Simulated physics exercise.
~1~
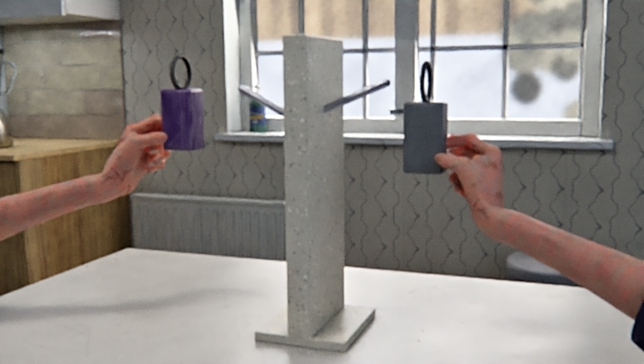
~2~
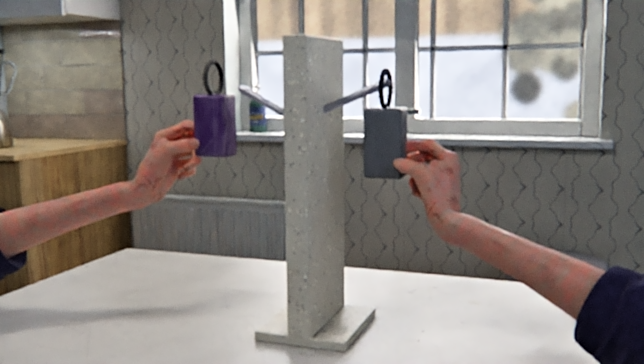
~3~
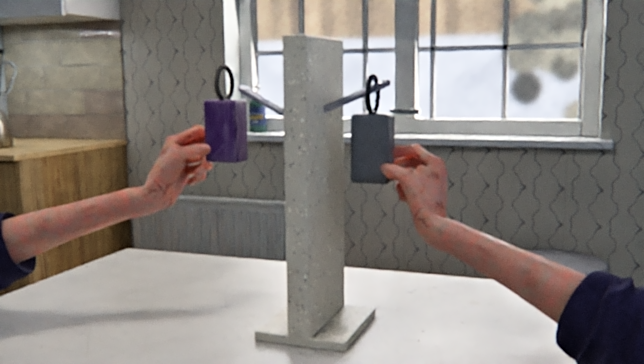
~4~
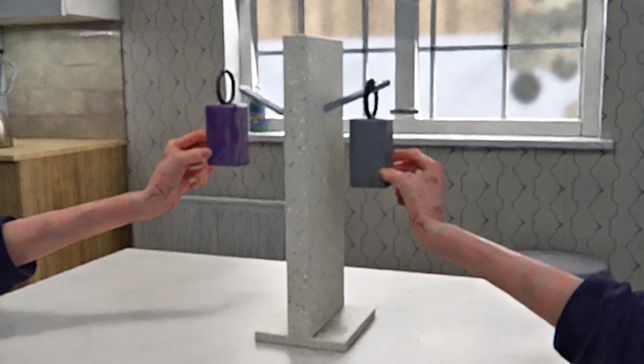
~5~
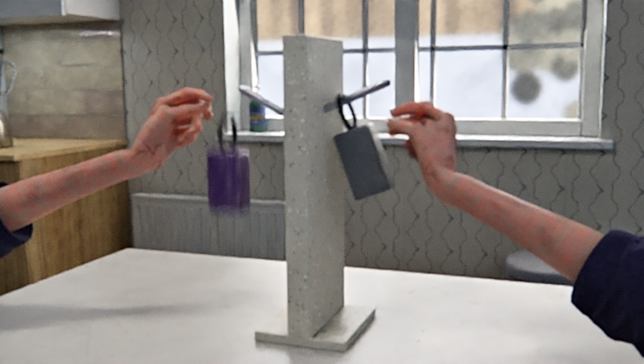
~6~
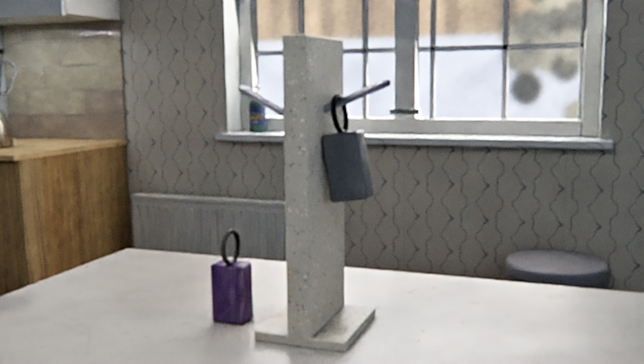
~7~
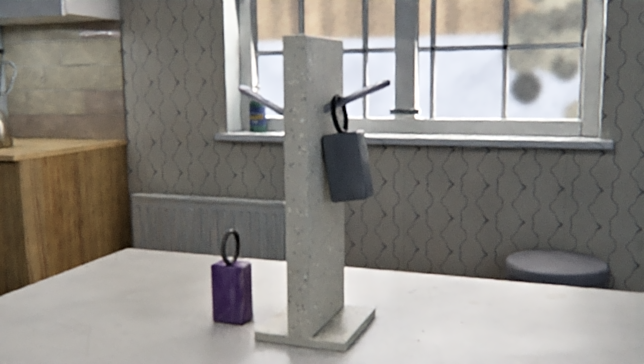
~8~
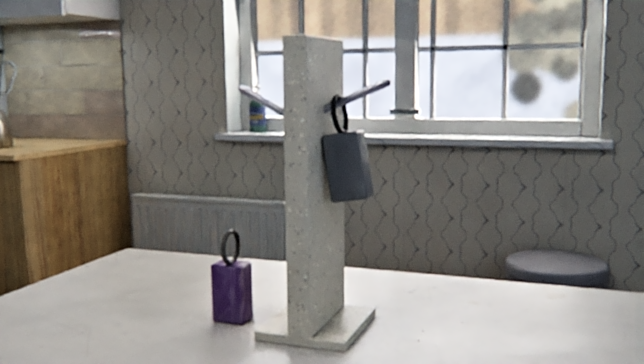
Two hands held a purple pouch and a grey pouch by a pale peg stand, moved them inward and let go. The grey one tilted and stayed hanging on the right peg, while the purple one dropped and ended upright on the table.
